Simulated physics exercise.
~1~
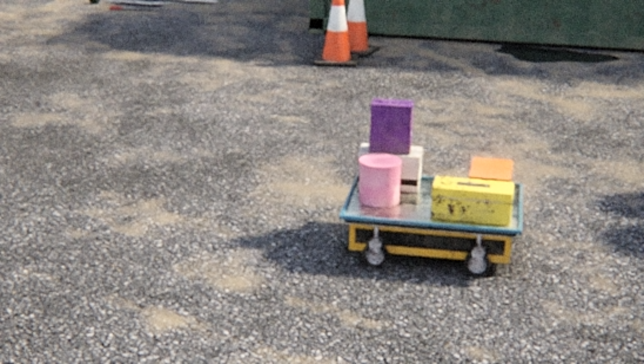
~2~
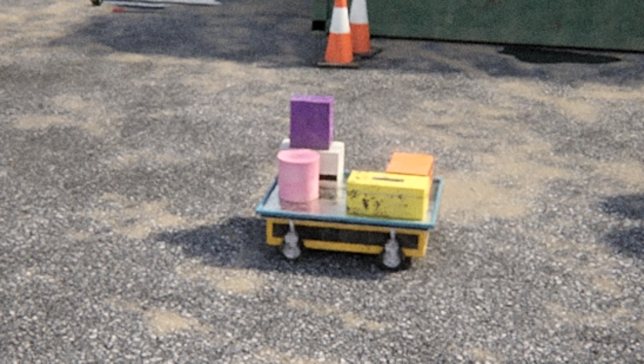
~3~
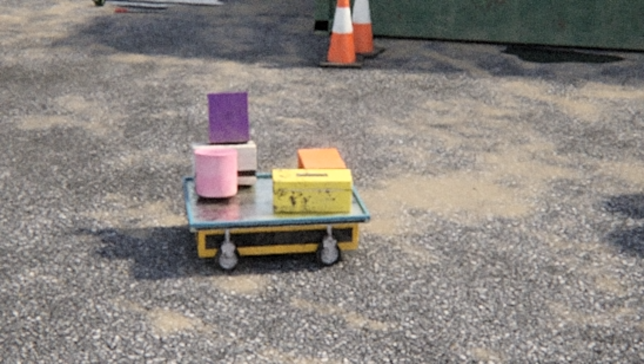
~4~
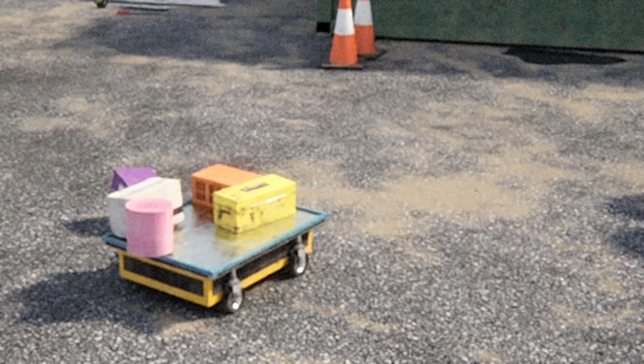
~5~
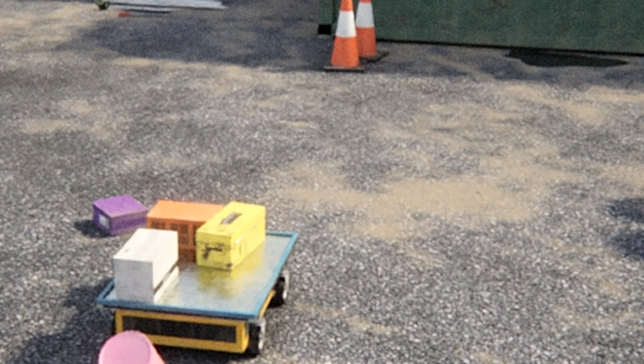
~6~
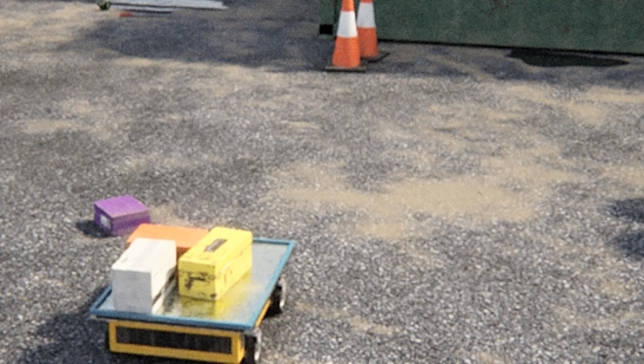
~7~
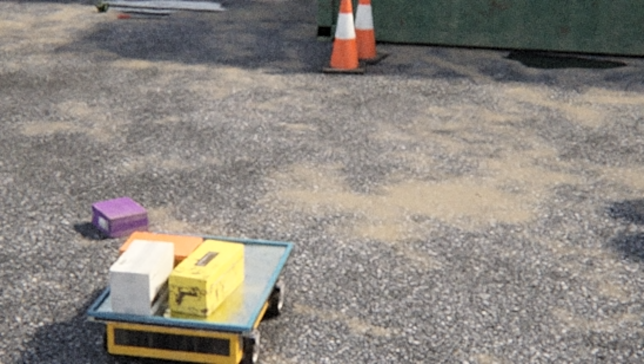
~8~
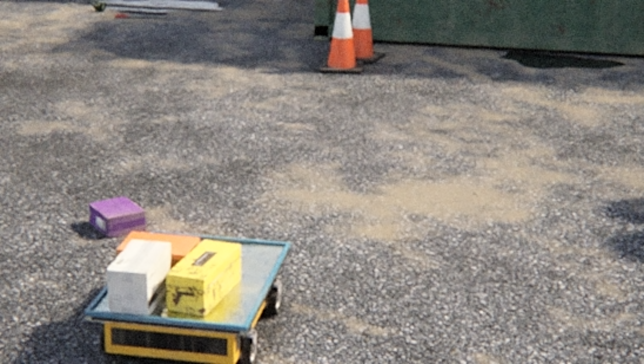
A low, flat cart with yellow sides rolls leftward across sunlit, sandy gravel, seen from slightly above, with traffic cones and a green barrier behind. It carries a pink pail at the left, a purple box standing high beside a white parcel, and a yellow toolbox with an orange crate behind it at the right. As the cart turns toward the viewer, the purple box leans and tumbles off the far side. The pail then slides off the near side and drops from view. The orange crate and toolbox shift, and the cart stops at lower left, still carrying them and the parcel.
